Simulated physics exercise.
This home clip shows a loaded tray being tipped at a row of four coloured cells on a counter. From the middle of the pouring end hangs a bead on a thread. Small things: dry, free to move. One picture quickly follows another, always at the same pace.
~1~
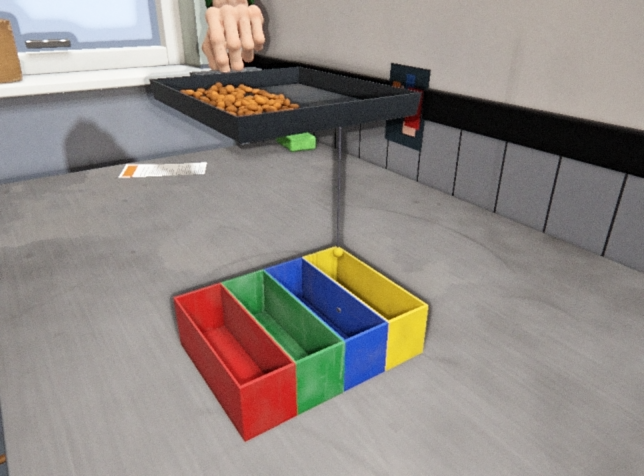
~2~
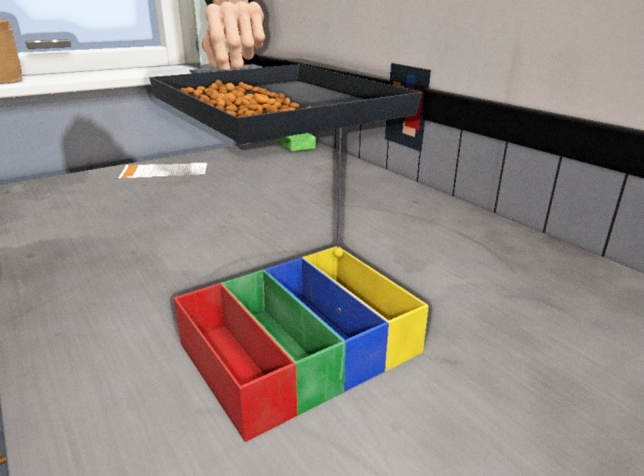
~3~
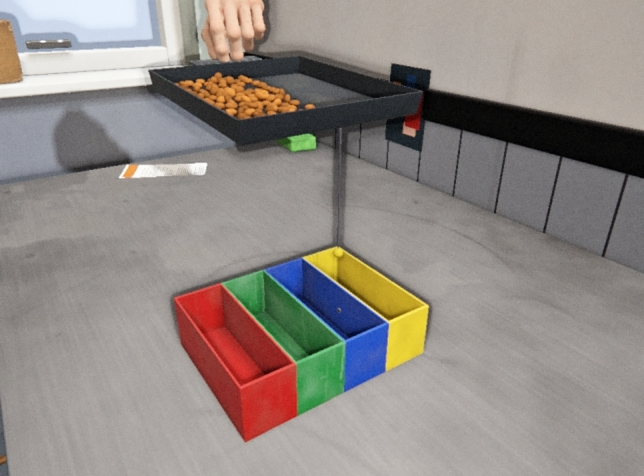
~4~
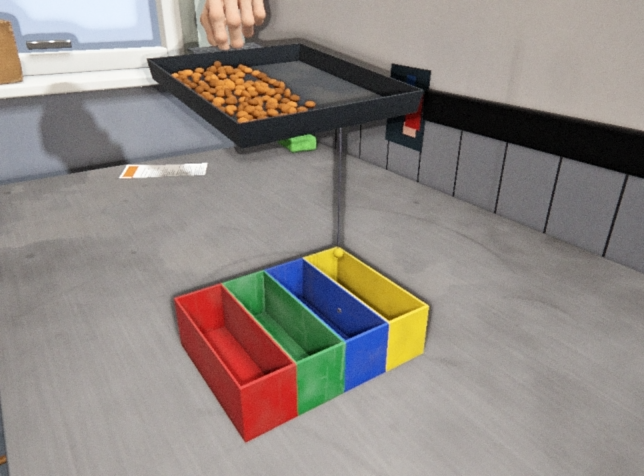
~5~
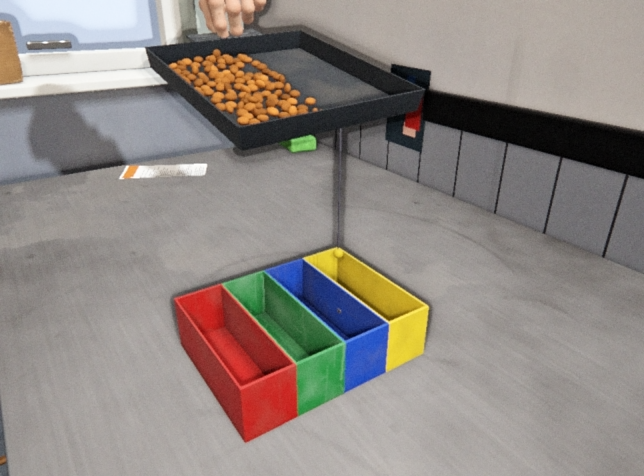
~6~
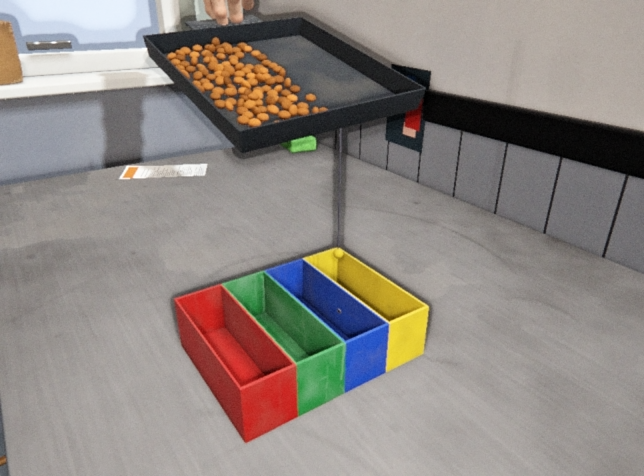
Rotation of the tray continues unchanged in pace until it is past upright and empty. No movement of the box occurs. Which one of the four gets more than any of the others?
Most: Green.
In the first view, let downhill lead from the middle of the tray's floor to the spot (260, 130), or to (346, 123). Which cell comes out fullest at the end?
So, in order: The cell in green, then the cell in yellow.
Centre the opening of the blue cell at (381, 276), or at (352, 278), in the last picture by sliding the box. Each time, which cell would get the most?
The first time red comes out on top, the second time the red cell.
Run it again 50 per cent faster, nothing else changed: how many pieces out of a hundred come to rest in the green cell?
Roughly 60 percent.
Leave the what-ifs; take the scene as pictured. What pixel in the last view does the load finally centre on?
It settles centred around (290, 355).
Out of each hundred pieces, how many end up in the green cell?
Around 70 in every hundred pieces.
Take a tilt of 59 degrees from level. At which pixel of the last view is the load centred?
The middle of the pieces lands at roughly (267, 97).
Soon after the last picture, tray tipped steeply; all on the tray.
A little later, tray tipped right over; about two thirds on the tray; a small part in the green cell; a stray few in the blue cell; a stray few in the red cell; about a quarter falling or outside the box.
Later still, tray tipped past a quarter turn; about two thirds in the green cell; about a quarter in the blue cell; a small part in the yellow cell; a stray few in the red cell.
At rest, tray tipped past a quarter turn; about two thirds in the green cell; about a quarter in the blue cell; a small part in the yellow cell; a stray few in the red cell.
